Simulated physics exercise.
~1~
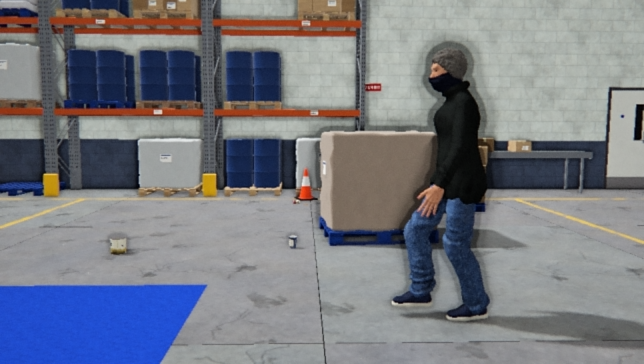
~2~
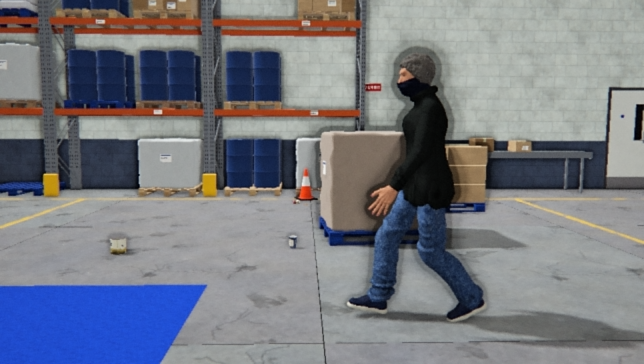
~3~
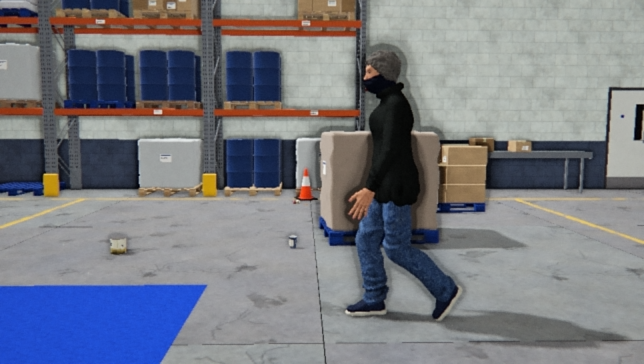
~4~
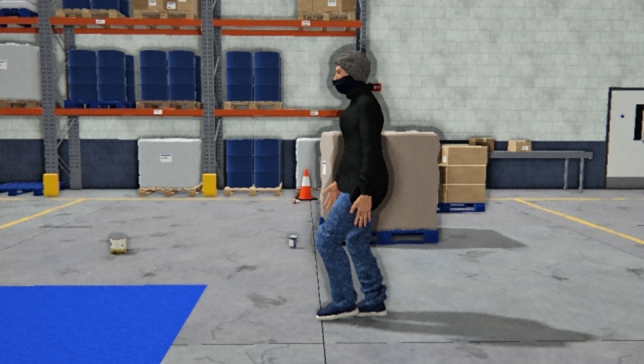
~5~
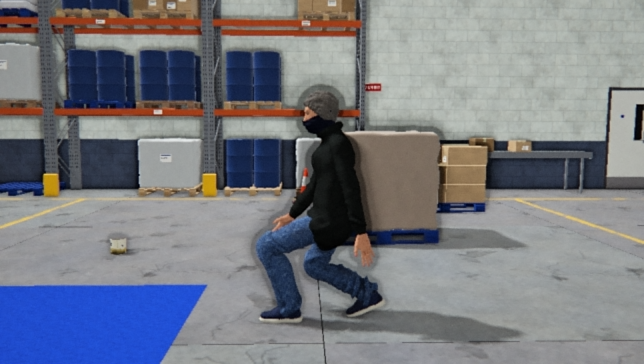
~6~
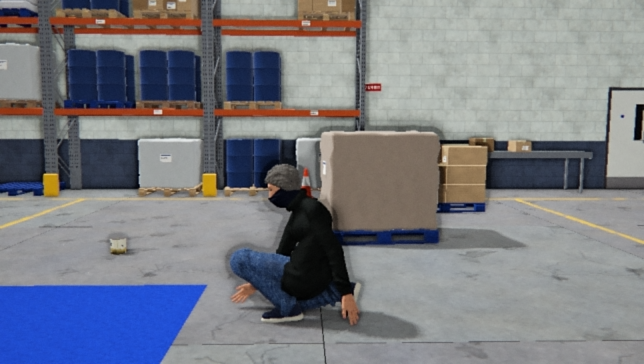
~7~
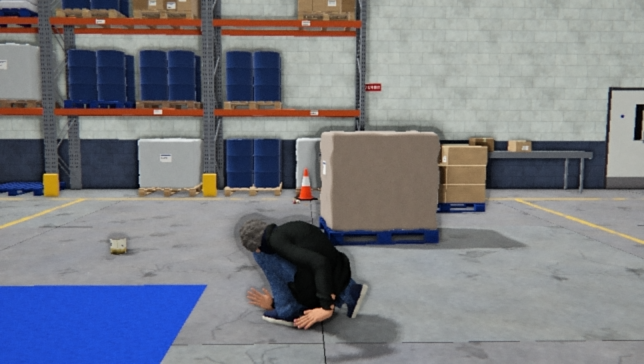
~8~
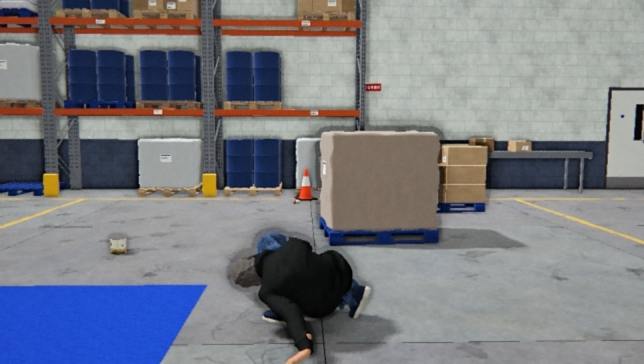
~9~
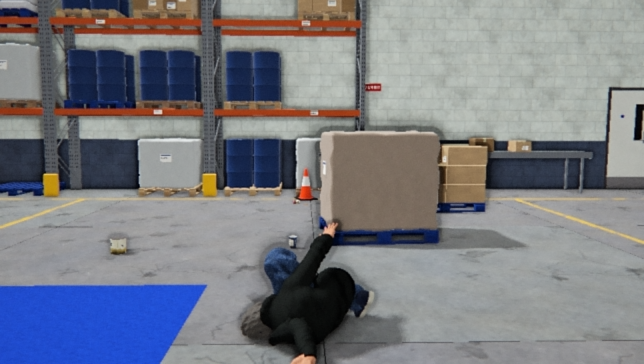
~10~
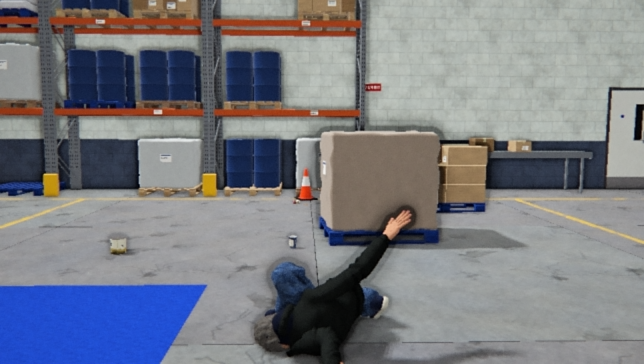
A warehouse is seen from the side by a still camera, with orange shelving and blue and white loads at the left, a large grey-brown block on a blue pallet near the middle, and a blue mat at the lower left. A person in a grey beanie, dark face covering, black top and jeans walks left towards the mat. The knees bend and the person sinks into a deep squat, then folds forward, head down and hands near the floor. The body tips over, one arm swinging up and to the right, and ends low on the concrete, short of the mat, arm still raised.
